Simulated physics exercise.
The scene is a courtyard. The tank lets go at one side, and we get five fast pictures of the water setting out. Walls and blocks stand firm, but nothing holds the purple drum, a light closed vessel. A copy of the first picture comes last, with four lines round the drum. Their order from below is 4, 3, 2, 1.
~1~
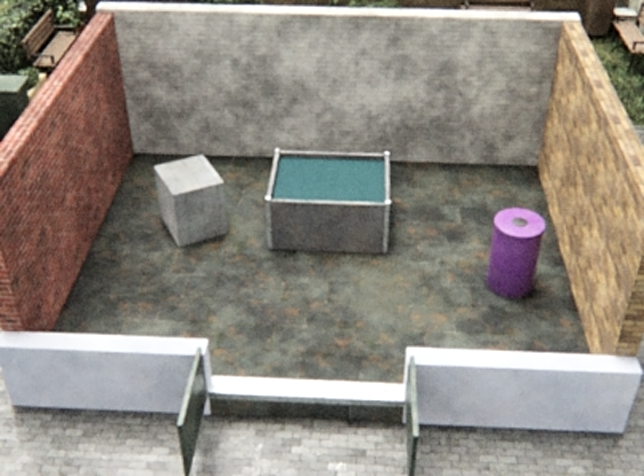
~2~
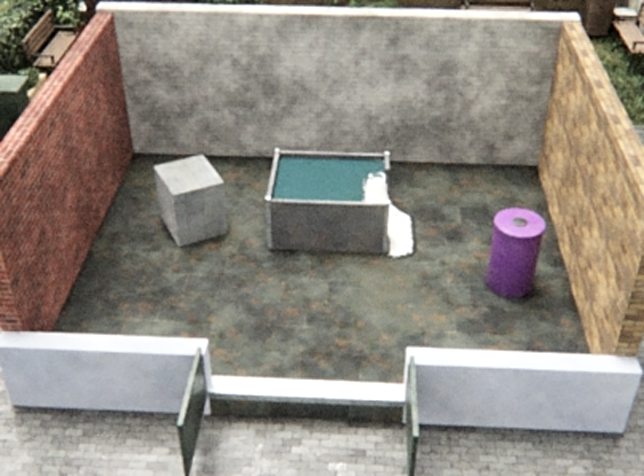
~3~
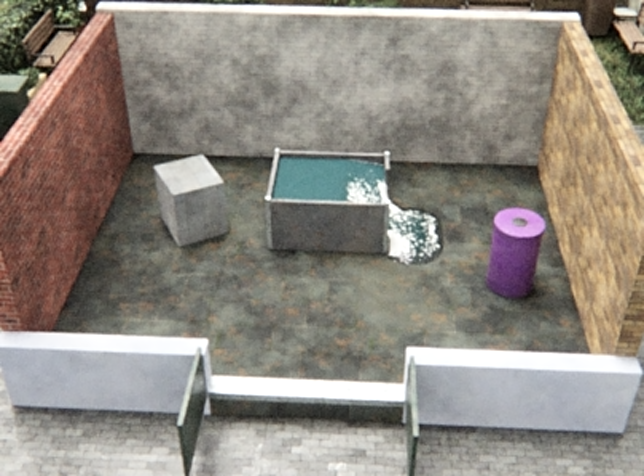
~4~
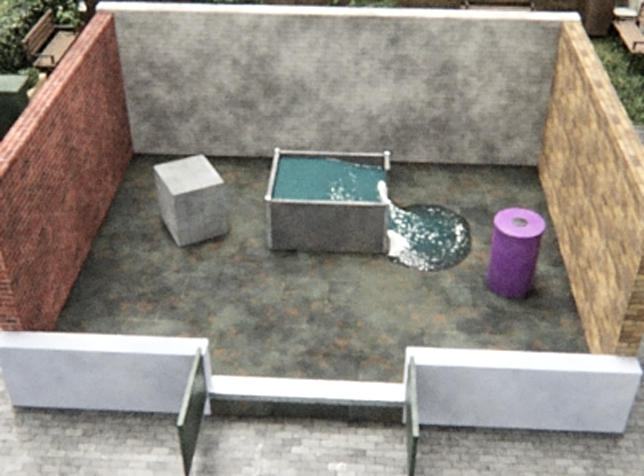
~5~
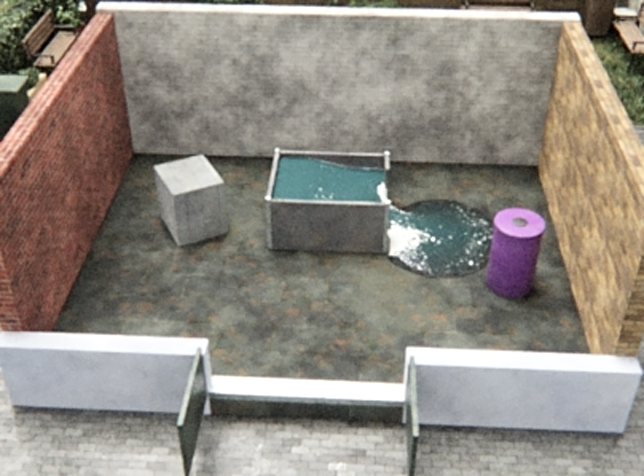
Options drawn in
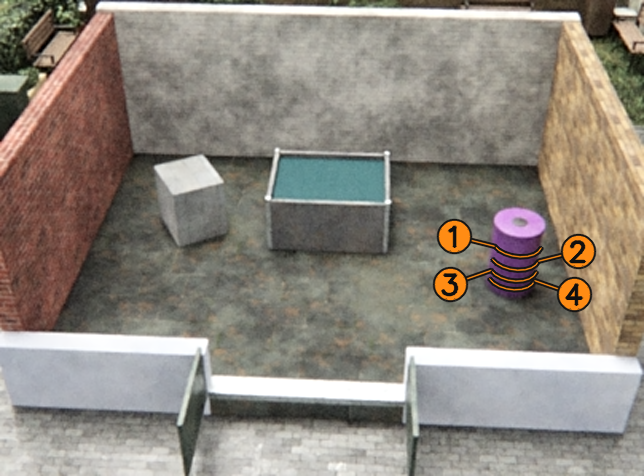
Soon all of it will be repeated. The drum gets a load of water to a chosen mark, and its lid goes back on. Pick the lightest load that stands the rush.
Use level 3.
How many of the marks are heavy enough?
Three of them.
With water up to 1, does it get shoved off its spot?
No.
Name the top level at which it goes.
It is 4.
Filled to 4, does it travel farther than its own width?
Yes.
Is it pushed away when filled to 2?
No, that is safe.
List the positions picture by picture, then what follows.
The first picture shows lid of the purple drum at (520, 222); tank full, its middle at (330, 181); open gate at (307, 347).
In the second picture, 1 % of the ground under water, its edge towards the drum at (407, 245).
In the third picture, 3 % of the ground under water, its edge towards the drum at (427, 257).
In the fourth picture, 5 % of the ground under water, its edge towards the drum at (461, 252).
The fifth picture shows lid of the purple drum at (520, 222); 7 % of the ground under water, its edge towards the drum at (473, 268).
In orange, 1 at (520, 256); 2 at (517, 270); 3 at (515, 281); 4 at (514, 289); from the bottom up 4, 3, 2, 1.
If 1 is chosen, it does not move.
If 2 is chosen, it does not move.
If 3 is chosen, it shifts by a finger or two and stays.
If 4 is chosen, it is pushed about 3 times its own width away.
